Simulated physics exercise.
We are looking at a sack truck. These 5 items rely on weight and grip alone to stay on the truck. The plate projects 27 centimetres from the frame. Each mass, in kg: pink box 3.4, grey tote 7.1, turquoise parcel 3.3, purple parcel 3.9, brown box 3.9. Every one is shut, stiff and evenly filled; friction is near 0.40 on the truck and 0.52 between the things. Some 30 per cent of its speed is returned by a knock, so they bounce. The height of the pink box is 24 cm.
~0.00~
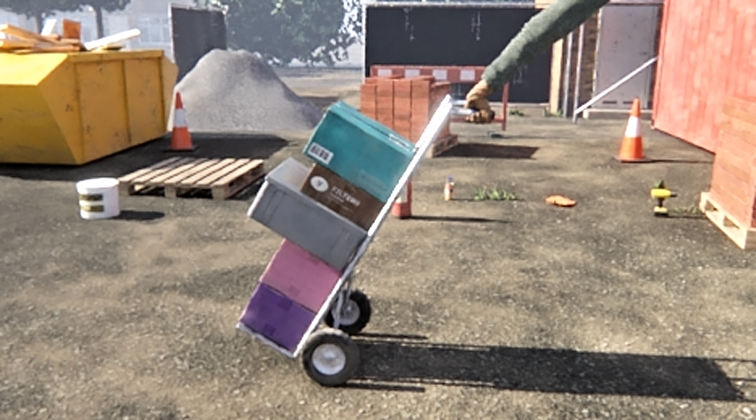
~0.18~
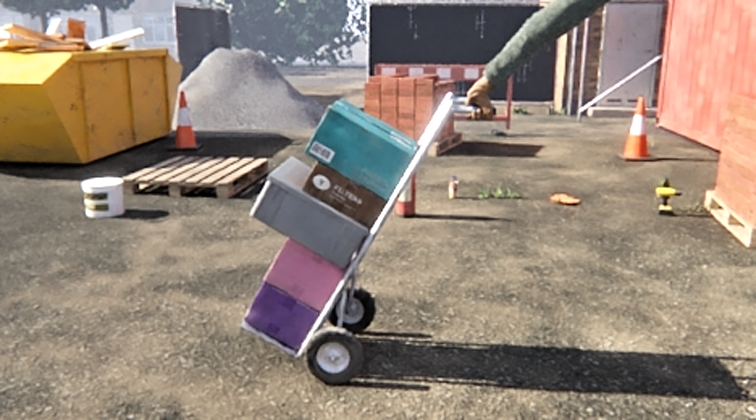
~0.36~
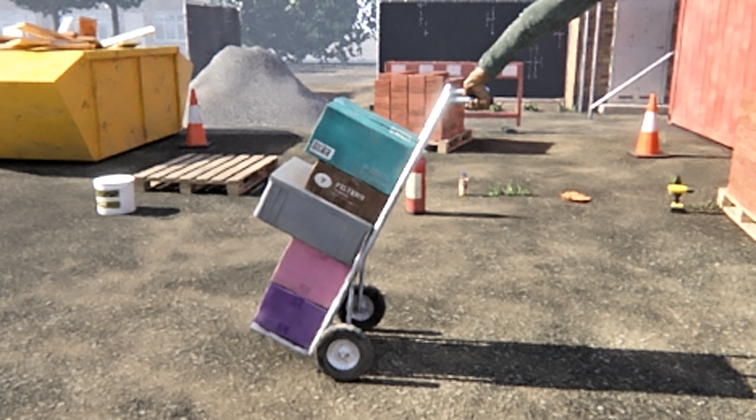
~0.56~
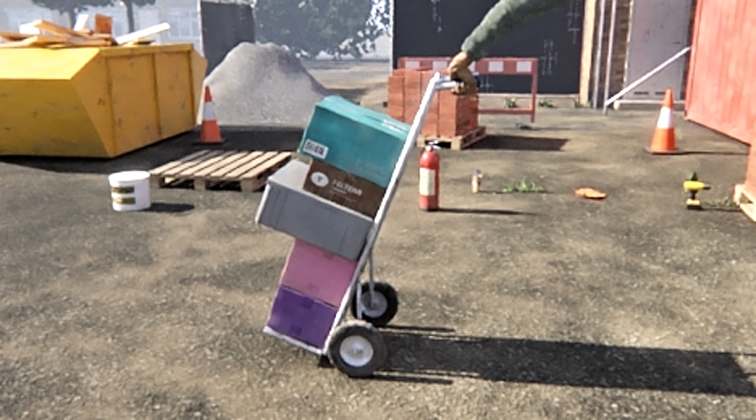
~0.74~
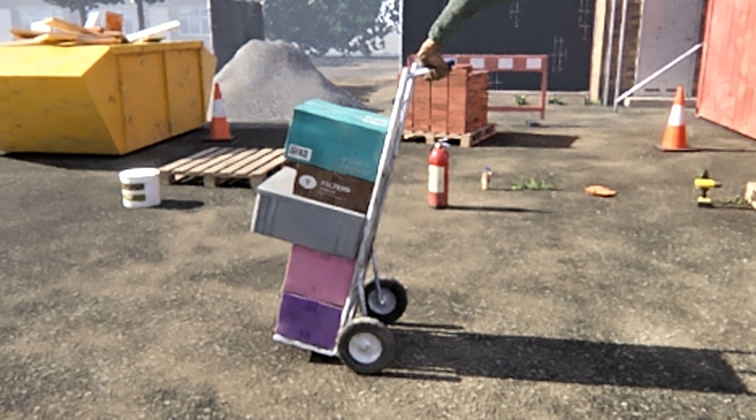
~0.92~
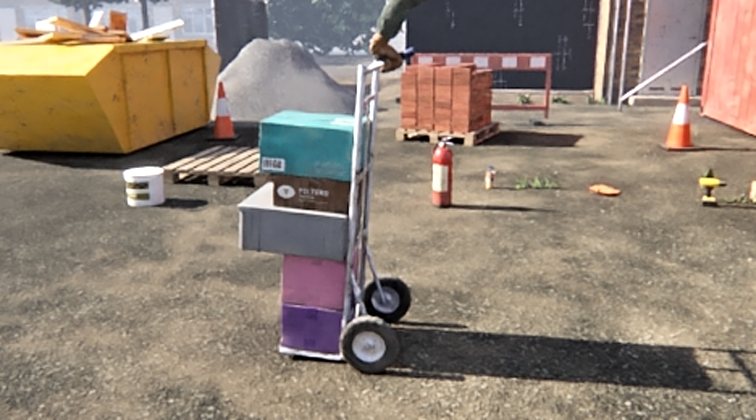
A loaded sack truck leans back toward the right on a gravel yard, a gloved hand gripping its handle, with purple, pink, grey, brown and turquoise containers stacked upward. It shifts slightly right as the hand raises the handle leftward, gradually swinging the frame and its stack to nearly upright.
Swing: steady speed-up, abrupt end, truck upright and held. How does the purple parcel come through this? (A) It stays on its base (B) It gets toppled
Option B: It gets toppled.
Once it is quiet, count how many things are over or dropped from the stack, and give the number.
In total, 5.
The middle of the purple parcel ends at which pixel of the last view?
Near (269, 310).
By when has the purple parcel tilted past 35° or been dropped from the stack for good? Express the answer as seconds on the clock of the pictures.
Around 1.8 seconds.
After 1.72 s, truck upright; turquoise parcel now dropped from the stack; purple parcel 29° off its base near (306, 307); brown box 29° off its base.
After 2.12 s, truck upright; pink box, grey tote and brown box now dropped from the stack; purple parcel on its side near (268, 309).
In the end (3.6 s), dropped from the stack and tipped over, pink box, grey tote, turquoise parcel and brown box; toppled on the truck, purple parcel. At the end, from the last picture's camera, purple parcel near (269, 310).
